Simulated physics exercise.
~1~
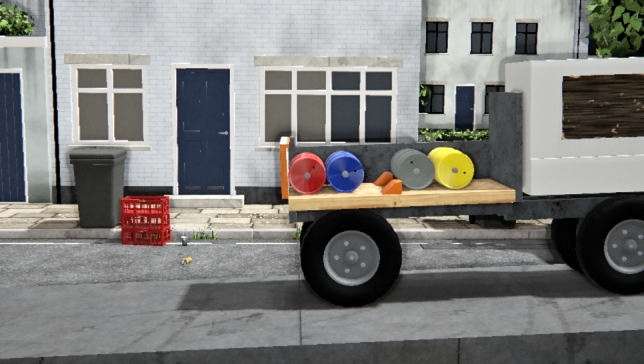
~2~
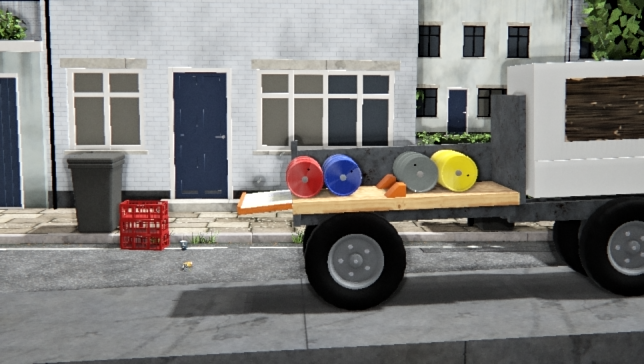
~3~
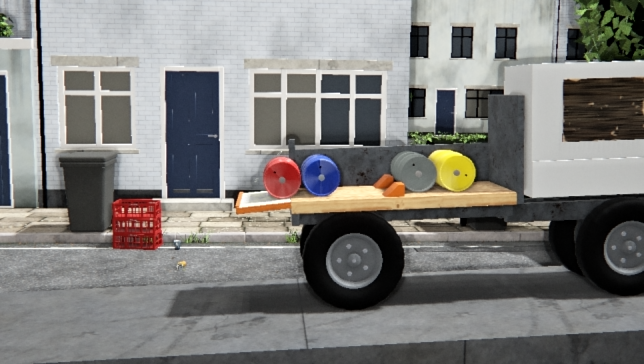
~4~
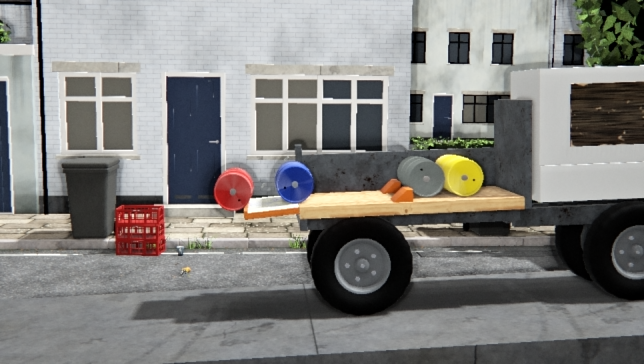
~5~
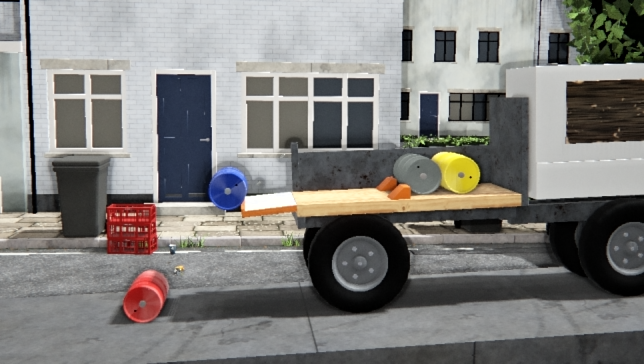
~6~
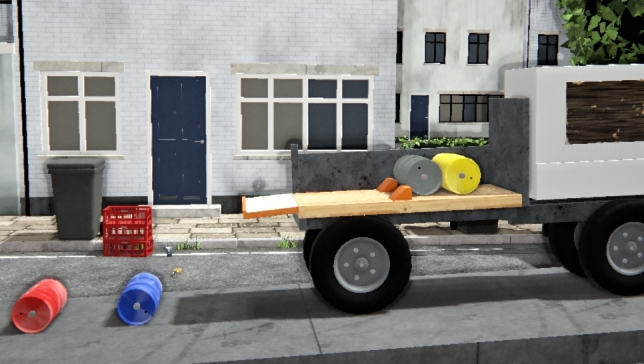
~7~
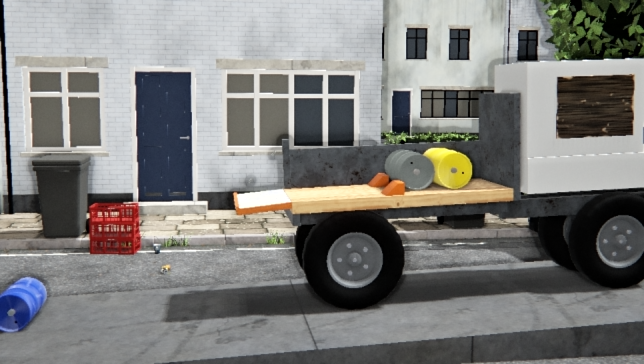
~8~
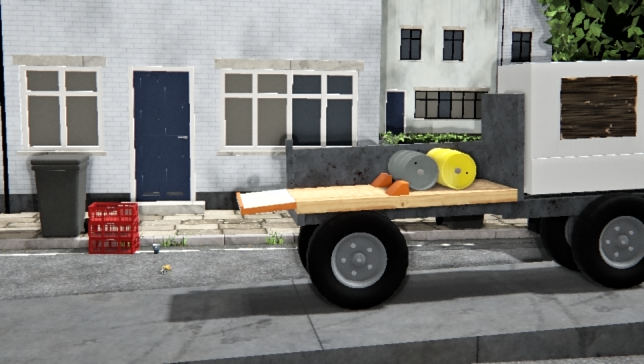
Four kegs, red, blue, grey and yellow, lie on the wooden bed of a pick-up parked on a street, seen from the side before pale brick houses, with a dark bin and a red crate near the kerb. An orange chock sits mid-bed, between the blue and grey ones. The tailgate at the left drops open, and the red keg rolls left over it, with the blue following. Red falls to the road, then blue drops after it, and both roll away out of view. The grey and yellow kegs remain resting behind the chock.
